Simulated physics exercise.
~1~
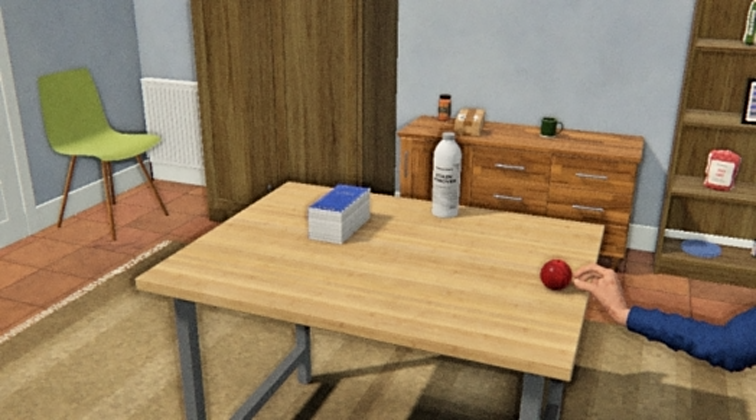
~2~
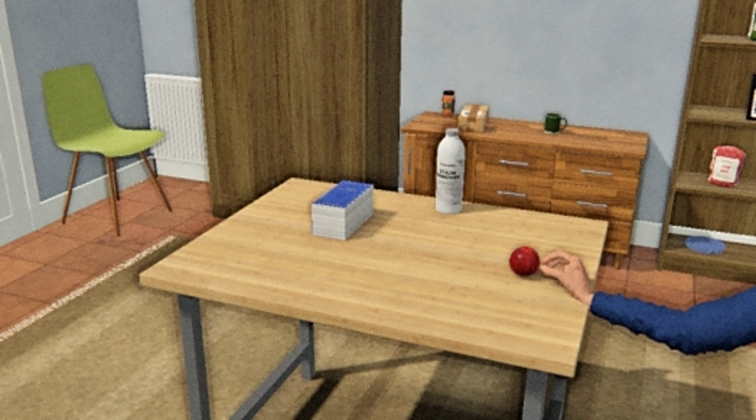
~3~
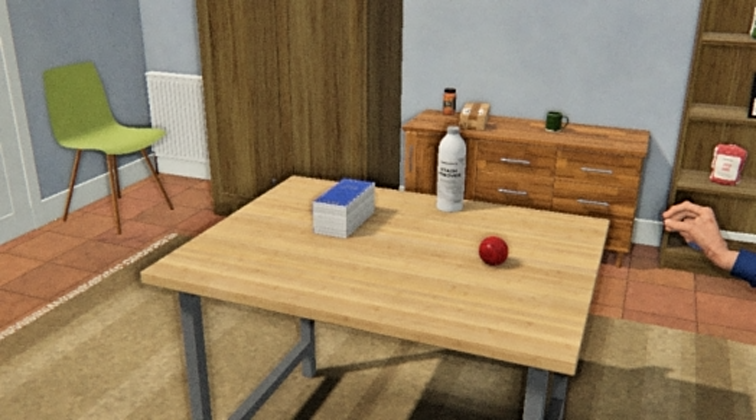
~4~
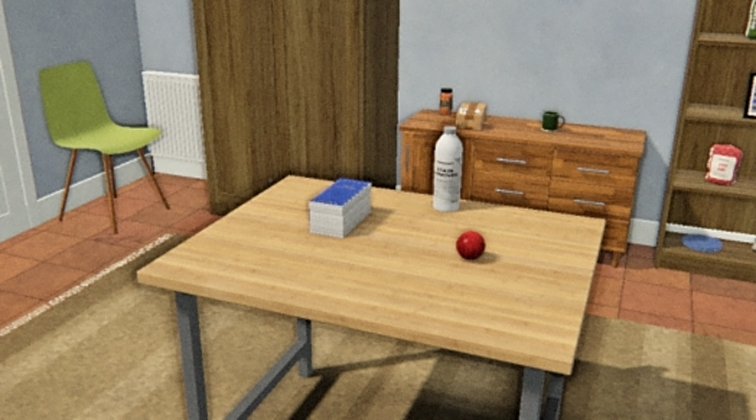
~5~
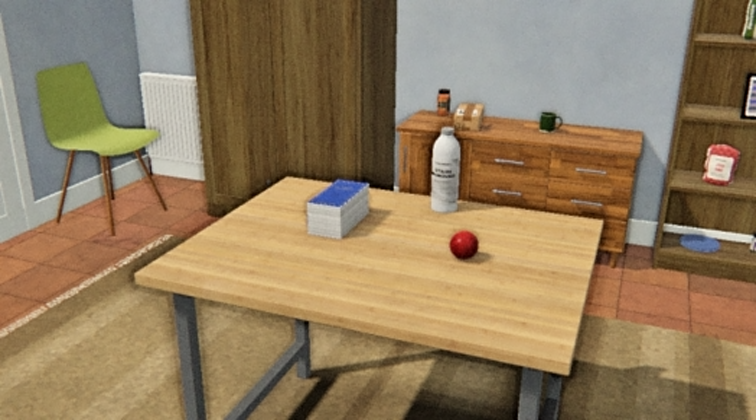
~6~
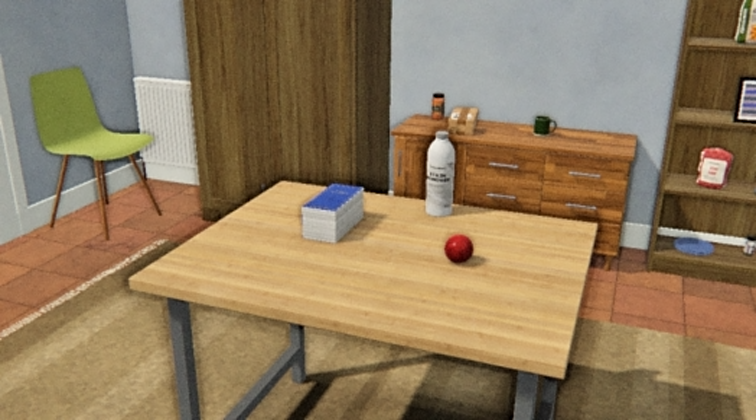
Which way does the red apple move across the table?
The red apple moves to the left, away from the table's right edge where the hand first touches it.
